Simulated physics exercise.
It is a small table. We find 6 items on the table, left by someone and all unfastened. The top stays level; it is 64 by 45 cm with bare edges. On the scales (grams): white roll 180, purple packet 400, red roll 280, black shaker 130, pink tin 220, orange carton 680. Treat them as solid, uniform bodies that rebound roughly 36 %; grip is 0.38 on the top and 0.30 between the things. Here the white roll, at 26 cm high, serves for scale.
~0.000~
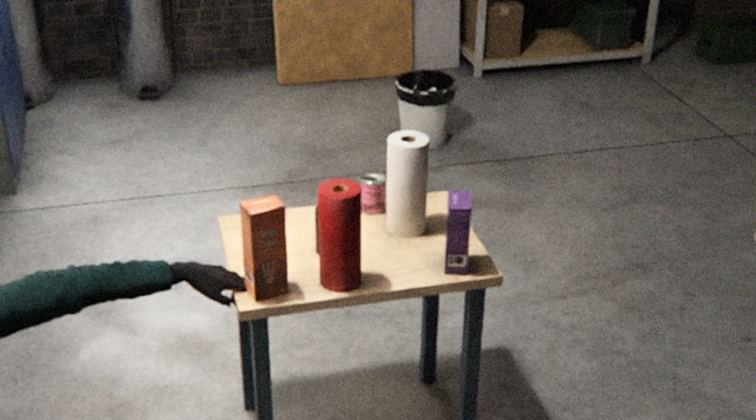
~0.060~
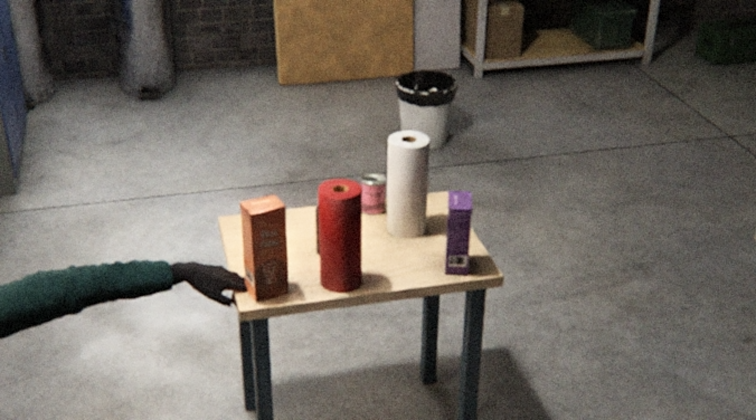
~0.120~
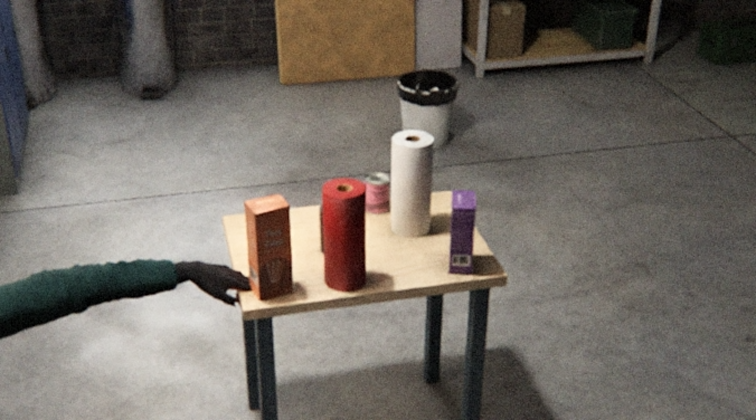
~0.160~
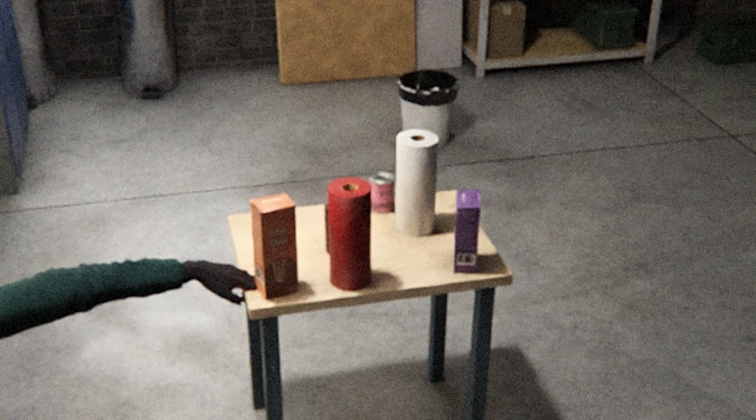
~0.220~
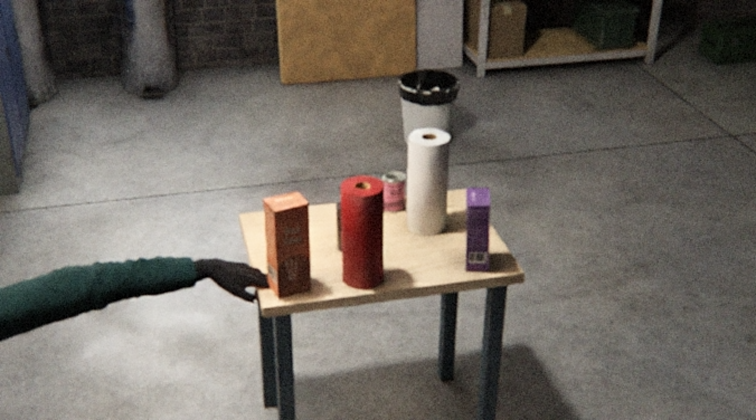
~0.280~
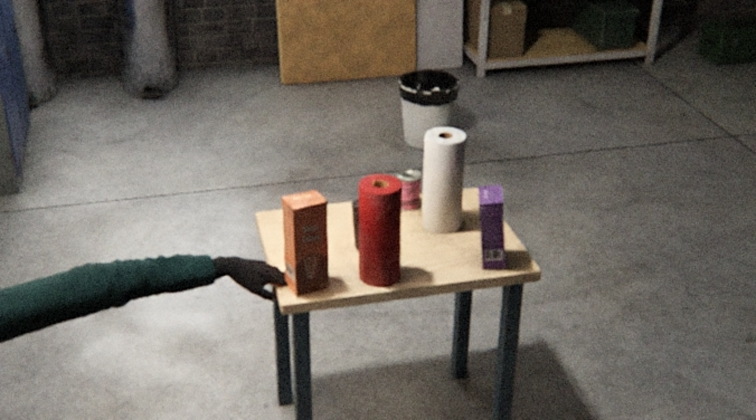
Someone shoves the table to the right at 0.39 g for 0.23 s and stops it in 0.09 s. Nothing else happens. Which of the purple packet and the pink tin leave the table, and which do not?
My prediction: The purple packet is going to part company with the table; the pink tin is going to keep to the table.
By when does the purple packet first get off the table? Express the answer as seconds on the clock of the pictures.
Somewhere about 0.6 s.
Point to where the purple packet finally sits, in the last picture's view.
Around (592, 367).
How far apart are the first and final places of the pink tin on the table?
It ends up around 5 cm from its start.
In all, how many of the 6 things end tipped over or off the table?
Count: 2.
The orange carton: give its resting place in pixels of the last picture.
End point: Approx. (349, 239).
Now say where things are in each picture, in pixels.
Purple packet (458, 233); pink tin (373, 194), in the first picture.
Orange carton (265, 249), in the second picture.
Table shifted 1 cm; white roll (412, 184); red roll (345, 235), in the third picture.
Table shifted 2 cm; orange carton (275, 247), in the fourth picture.
Table shifted 5 cm; purple packet (478, 230); white roll (428, 183), in the fifth picture.
Table shifted 9 cm; purple packet (492, 227) leaning 6°; pink tin (408, 190), in the sixth picture.
After 0.48 s, table shifted 14 cm; purple packet leaning 30° near (537, 225); pink tin slid 5 cm near (444, 186); black shaker leaning 59°.
After 0.78 s, table shifted 14 cm; purple packet now off the table; pink tin slid 5 cm near (445, 186); black shaker on its side.
After 1.18 s, table shifted 14 cm; pink tin slid 5 cm near (445, 186); black shaker on its side; orange carton slid 5 cm.
At rest (1.8 s), off the table, purple packet; tipped over on the table, black shaker; not toppled but over 5 cm from the start, pink tin; the other 3 in place, give or take 5 cm. In the last view, purple packet near (592, 367), pink tin near (445, 186).
